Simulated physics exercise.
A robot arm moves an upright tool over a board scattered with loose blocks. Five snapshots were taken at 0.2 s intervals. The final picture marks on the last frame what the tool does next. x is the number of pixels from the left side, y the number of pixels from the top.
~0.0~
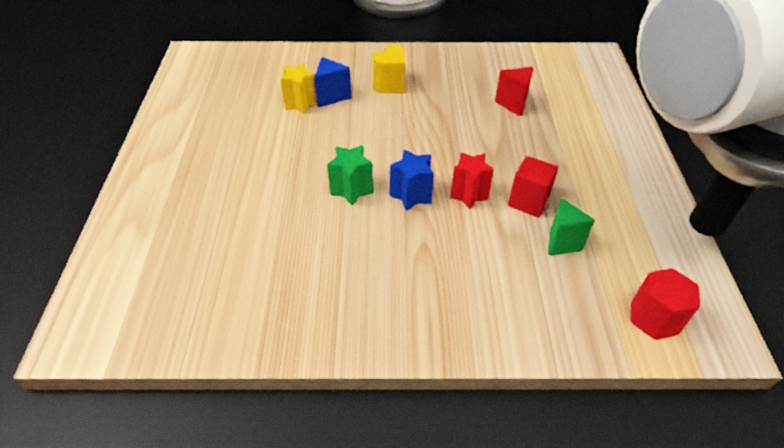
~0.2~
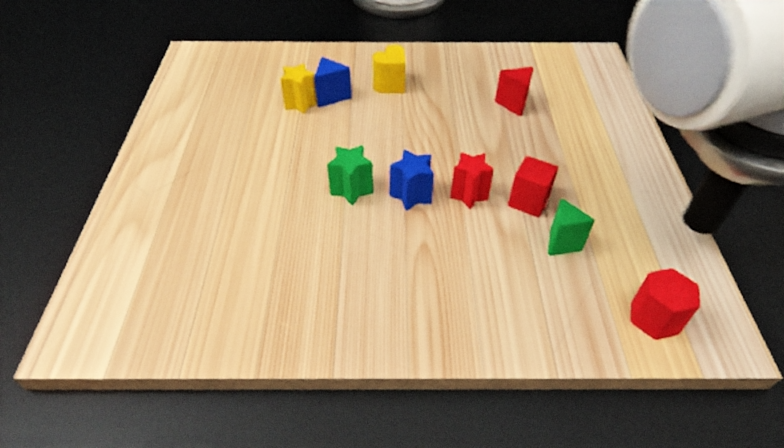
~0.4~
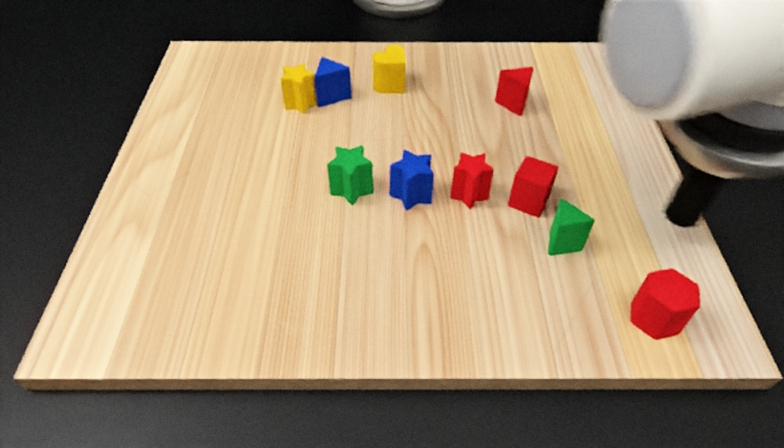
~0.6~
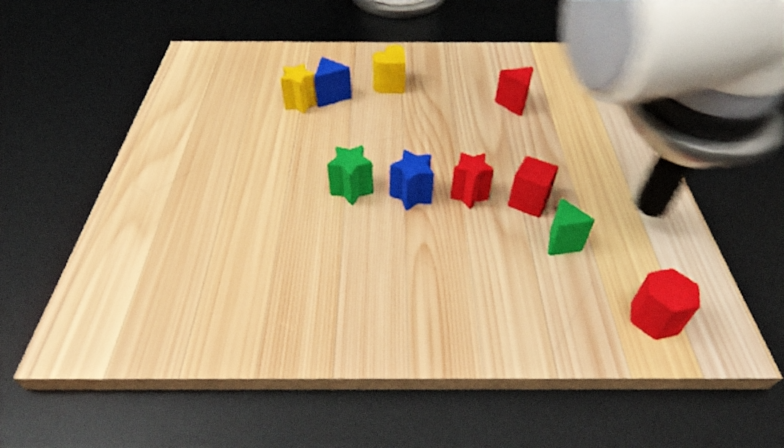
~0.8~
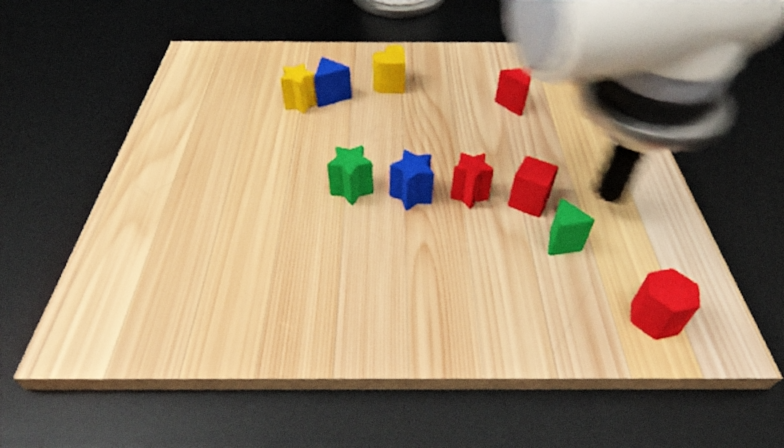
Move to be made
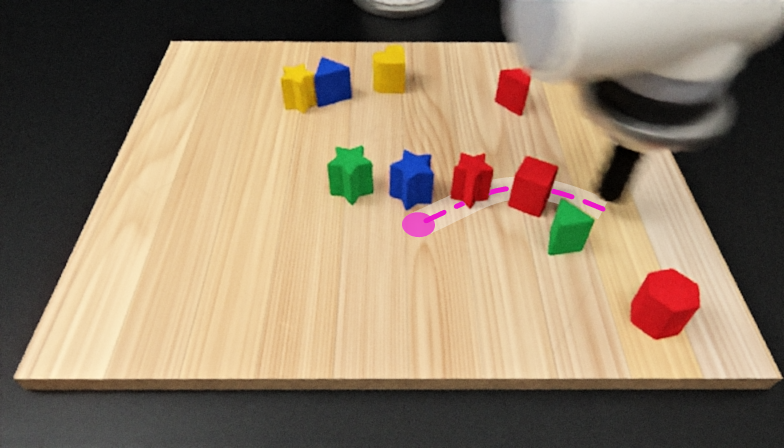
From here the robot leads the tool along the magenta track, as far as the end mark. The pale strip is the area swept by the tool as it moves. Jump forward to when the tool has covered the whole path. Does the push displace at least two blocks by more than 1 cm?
My answer is yes.
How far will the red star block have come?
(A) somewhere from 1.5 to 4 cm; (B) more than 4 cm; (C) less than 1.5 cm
B.
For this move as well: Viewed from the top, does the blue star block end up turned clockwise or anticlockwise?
Bird's-eye view: Clockwise.
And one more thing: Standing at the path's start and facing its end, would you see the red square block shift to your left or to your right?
Over to the left.
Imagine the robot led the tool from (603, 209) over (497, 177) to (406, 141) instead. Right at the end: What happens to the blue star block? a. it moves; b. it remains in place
That would be b.
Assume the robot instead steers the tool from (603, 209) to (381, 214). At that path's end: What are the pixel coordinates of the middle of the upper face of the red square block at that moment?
Just about (491, 156).
The line goes from (603, 209) through (537, 188) and (475, 198) to (418, 224).
The first path, step by step. One third of the way, tool (541, 171); red square block (517, 172), turned 35° anticlockwise.
Two thirds of the way, tool (477, 181); red star block (449, 171), turned 70° clockwise; red square block (485, 192).
At the end, tool (420, 208); blue star block (392, 166), turned 75° clockwise; red star block (389, 198), turned 75° clockwise; red square block (482, 197), turned 150° anticlockwise; green triangle unmoved.
